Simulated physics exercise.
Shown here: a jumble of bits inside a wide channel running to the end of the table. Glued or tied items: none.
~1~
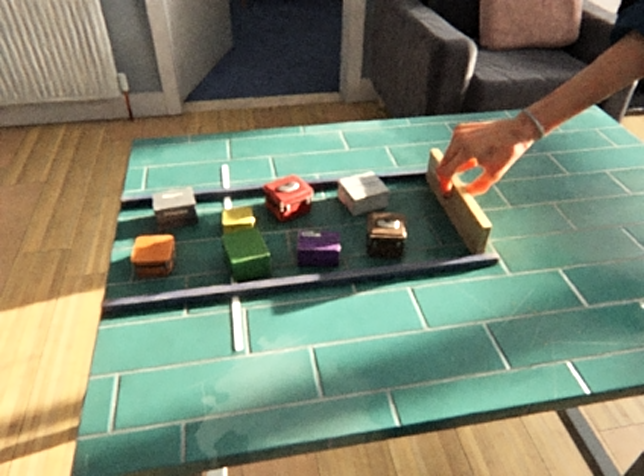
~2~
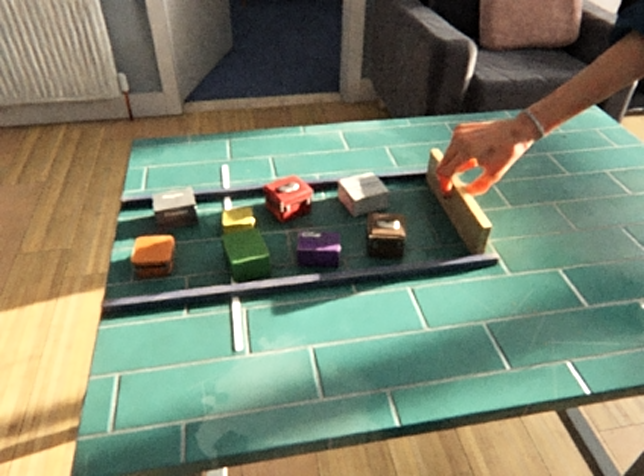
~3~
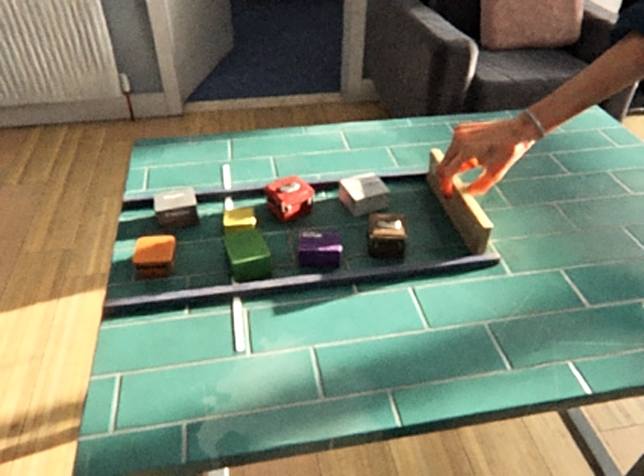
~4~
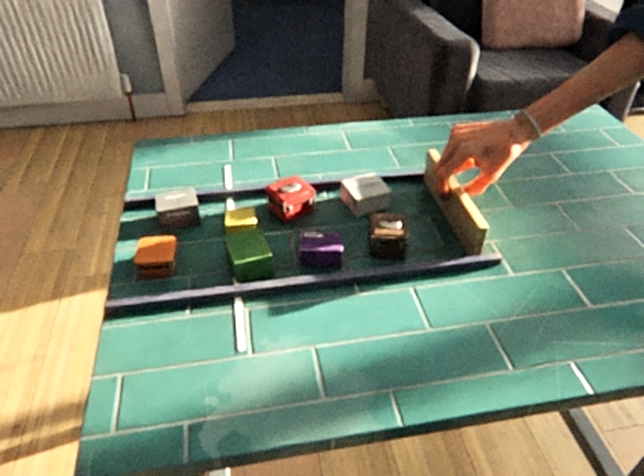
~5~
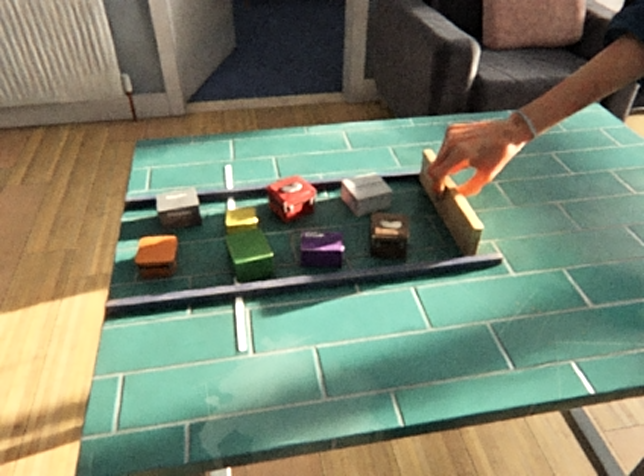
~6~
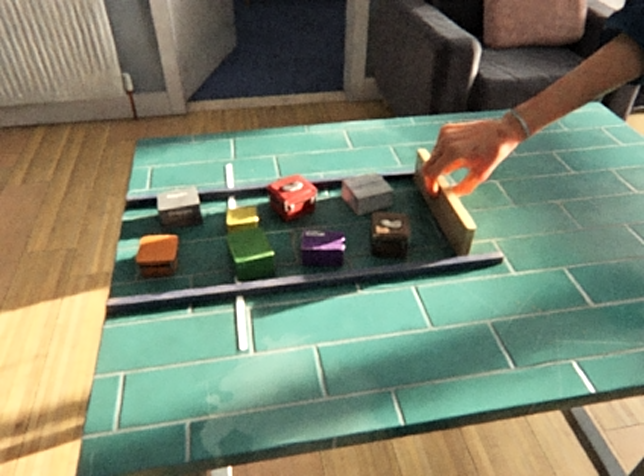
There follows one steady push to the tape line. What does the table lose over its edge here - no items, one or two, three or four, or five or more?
The push drops only one or a pair off the table.
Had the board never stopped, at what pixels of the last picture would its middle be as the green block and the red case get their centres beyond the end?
Near (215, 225) in the first case, near (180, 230) in the other.
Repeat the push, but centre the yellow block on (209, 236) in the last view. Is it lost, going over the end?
Placed like that, it is safe.
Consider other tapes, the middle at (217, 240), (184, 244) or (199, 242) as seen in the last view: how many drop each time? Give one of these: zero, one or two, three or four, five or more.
In order of the three spots, it's either one or two, then three to four, then three to four.
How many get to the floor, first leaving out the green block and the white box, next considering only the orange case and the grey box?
The number fallen is 0, and in the other try 0.
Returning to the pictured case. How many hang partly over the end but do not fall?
Count: 1.
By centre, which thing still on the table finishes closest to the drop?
It's the grey box that is foremost.
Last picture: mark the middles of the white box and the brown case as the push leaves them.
Final pixels, roughly: (212, 206) for the first, (217, 256) for the other.
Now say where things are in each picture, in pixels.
In the first picture, orange case (155, 257); grey box (175, 208); yellow block (238, 222); board (455, 200); tape (231, 239).
In the second picture, grey box (176, 209); red case (288, 198).
In the third picture, yellow block (239, 223); board (455, 200).
In the fourth picture, orange case (157, 257); brown case (388, 235).
In the fifth picture, grey box (179, 209); green block (249, 255).
In the sixth picture, orange case (159, 256); grey box (180, 208); yellow block (242, 222); board (441, 200); tape (235, 238).
Soon after, none off yet; orange case at rest near (159, 256); grey box at rest near (180, 208); yellow block at rest near (242, 222).
Then, none off yet; orange case at rest near (159, 256); grey box at rest near (180, 208); yellow block moved a little near (227, 225).
Further on, none off yet; orange case moved about its own width near (130, 260); grey box moved a little near (160, 209); yellow block moved about its own width near (214, 229).
At rest, the number that fall off is one or two; fallen, orange case.
